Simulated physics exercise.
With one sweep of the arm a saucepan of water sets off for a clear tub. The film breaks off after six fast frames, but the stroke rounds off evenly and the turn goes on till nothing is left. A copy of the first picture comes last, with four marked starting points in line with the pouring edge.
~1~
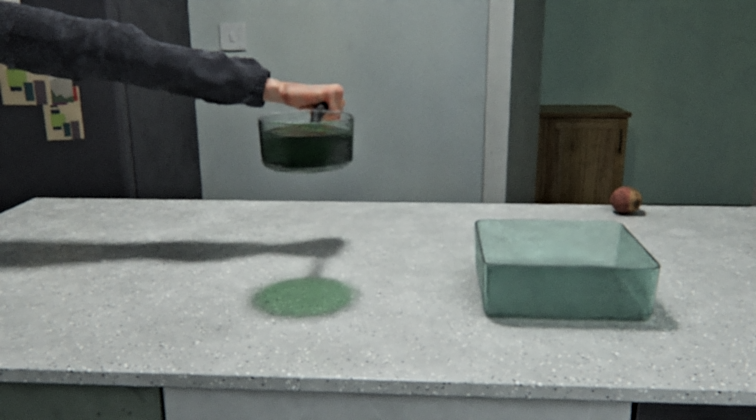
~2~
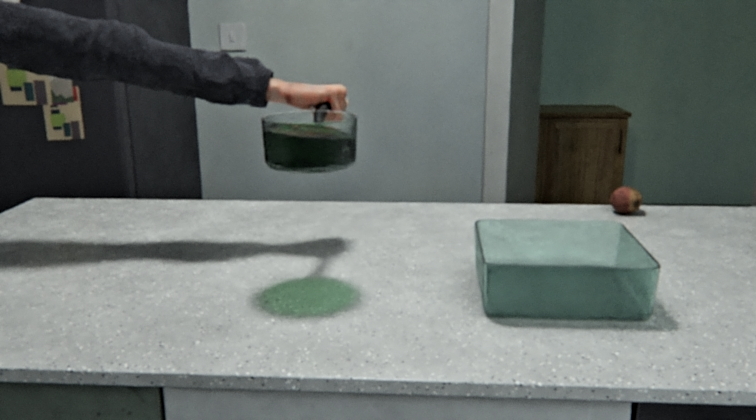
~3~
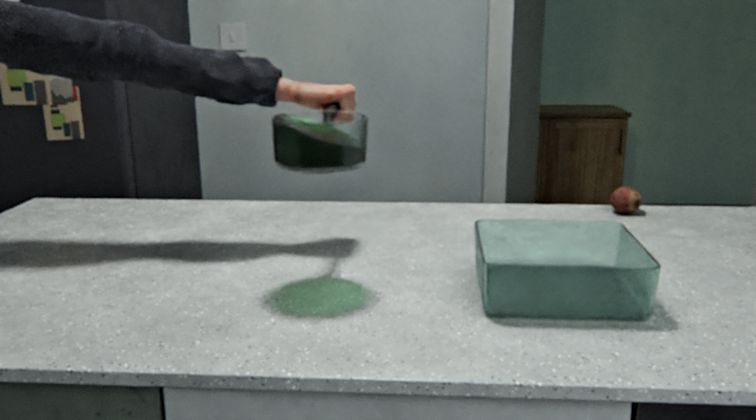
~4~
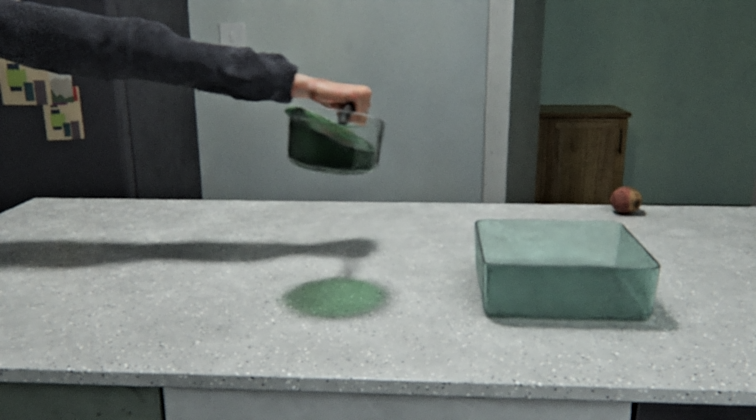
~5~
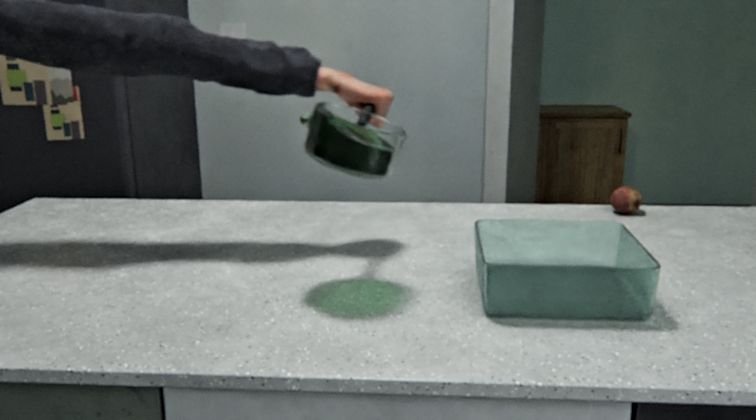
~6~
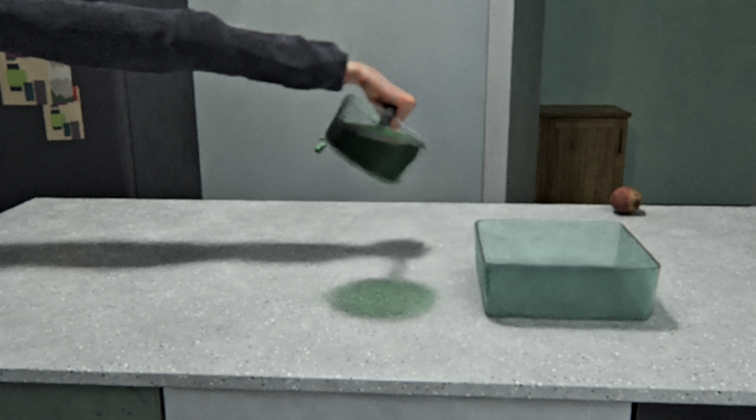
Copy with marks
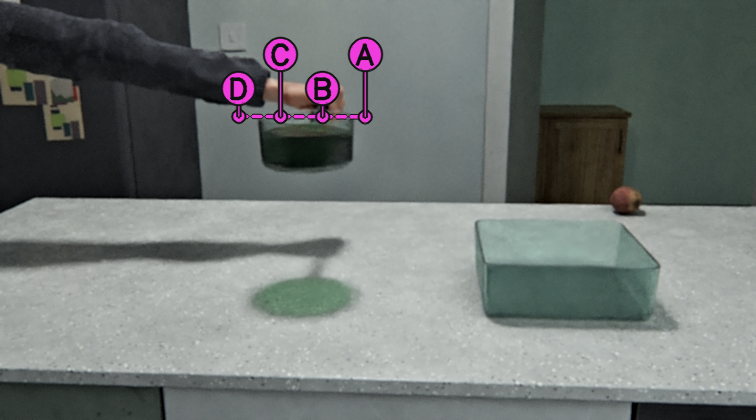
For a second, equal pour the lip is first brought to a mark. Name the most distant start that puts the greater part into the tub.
Dot B just does it.
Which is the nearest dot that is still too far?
Here it is dot C.
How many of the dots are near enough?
Two.
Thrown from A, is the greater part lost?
No.
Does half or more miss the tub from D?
Yes, it does.
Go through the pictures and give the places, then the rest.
Upright, lip at (351, 116); tub from (483, 315) to (651, 318); nothing has left yet.
Upright, lip at (355, 116); nothing has left yet.
Upright, lip at (365, 117); nothing has left yet.
Tipped about 7°, lip at (383, 122); water is over the rim, down to (288, 113).
Tipped about 18°, lip at (405, 132); nothing has left yet.
Tipped about 33°, lip at (426, 145); nothing has left yet.
On the marked copy, A at (365, 116); B at (322, 116); C at (280, 116); D at (238, 116).
If A is chosen, about 70 % lands in the tub, 7 % falls short and 23 % goes beside or beyond.
If B is chosen, about 63 % lands in the tub, 19 % falls short and 17 % goes beside or beyond.
If C is chosen, about 23 % lands in the tub, 71 % falls short and 6 % goes beside or beyond.
If D is chosen, about 0 % lands in the tub, 98 % falls short.
